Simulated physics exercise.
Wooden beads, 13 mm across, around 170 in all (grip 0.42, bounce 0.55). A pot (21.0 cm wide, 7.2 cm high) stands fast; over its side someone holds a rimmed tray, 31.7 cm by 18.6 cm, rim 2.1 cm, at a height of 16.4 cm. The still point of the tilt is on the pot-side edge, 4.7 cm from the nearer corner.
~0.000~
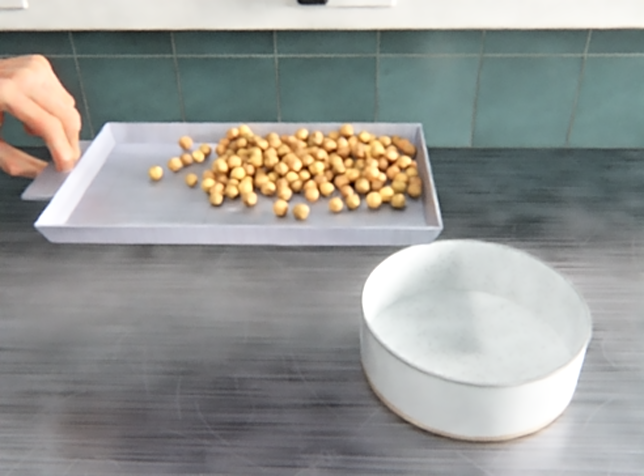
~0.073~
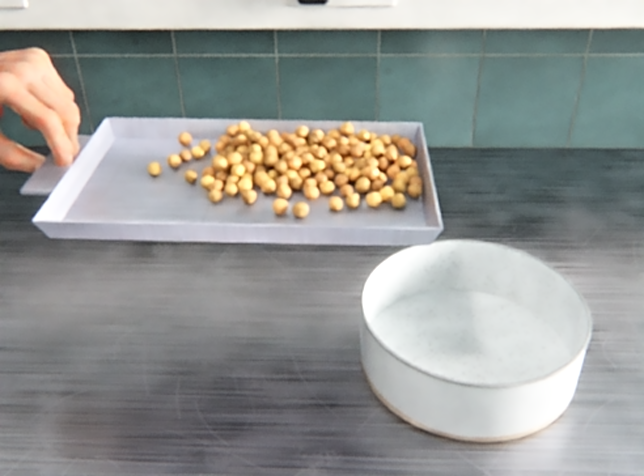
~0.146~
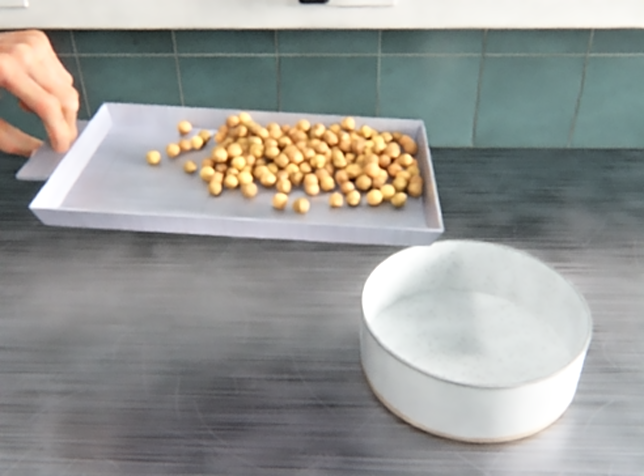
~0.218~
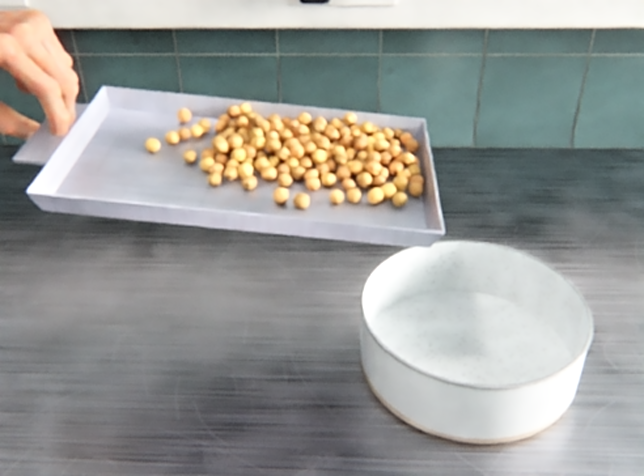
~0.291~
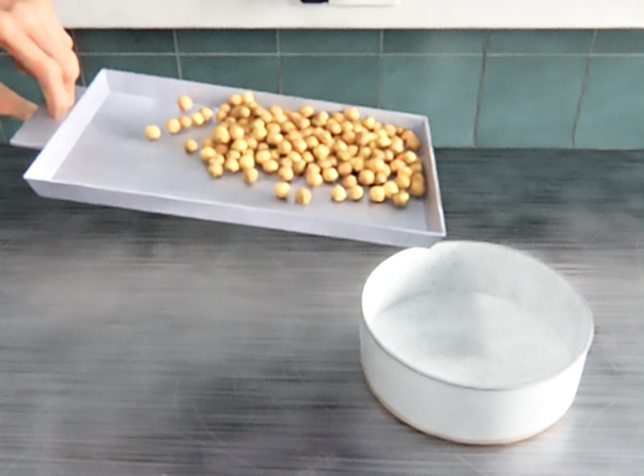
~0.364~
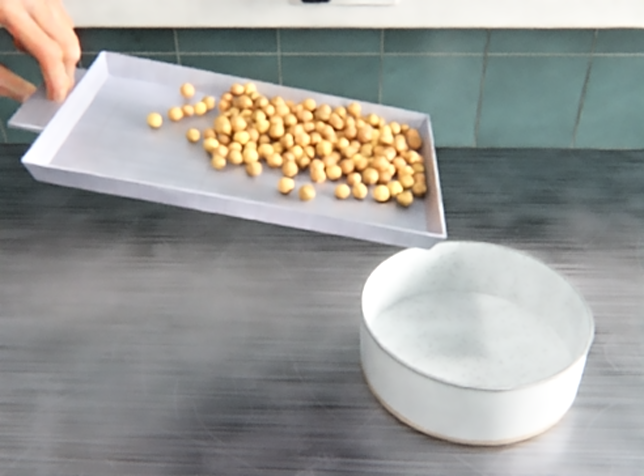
A person's hand at the upper left grips the handle of a pale lavender rimmed tray above a dark, streaked grey counter, seen from slightly above against green tiles. Many small, round tan beads lie toward the tray's right side, and a round white pot stands at lower right. The hand steadily raises the tray's left end while the beads shift only slightly and the camera stays still.
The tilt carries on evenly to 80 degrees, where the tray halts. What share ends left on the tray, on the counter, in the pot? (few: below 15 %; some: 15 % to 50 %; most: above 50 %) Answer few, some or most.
Tray: Few, counter: Few, pot: Most.
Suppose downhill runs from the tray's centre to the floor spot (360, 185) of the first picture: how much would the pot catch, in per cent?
About 65 per cent.
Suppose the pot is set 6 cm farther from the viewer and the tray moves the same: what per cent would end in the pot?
In that case some 65 per cent.
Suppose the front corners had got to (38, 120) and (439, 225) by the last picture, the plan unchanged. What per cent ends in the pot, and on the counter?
Pot 75, counter 25.
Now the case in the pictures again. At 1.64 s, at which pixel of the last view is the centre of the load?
Near (425, 156).
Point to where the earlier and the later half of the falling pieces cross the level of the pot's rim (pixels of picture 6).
At about (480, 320), then at (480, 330).
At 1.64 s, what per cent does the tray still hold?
Roughly 90 per cent.
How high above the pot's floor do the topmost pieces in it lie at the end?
About 3.5 cm.
After 1.13 s, tilt 44 degrees; the tray holds 100 %, the pot 0 %.
After 1.64 s, tilt 65 degrees; the tray holds 90 %, the pot 10 %.
After 2.22 s, tilt 80 degrees; the tray holds 10 %, the pot 85 %.
By 3.5 s all is still; tray 0 %, counter 0 %, pot 100 %.
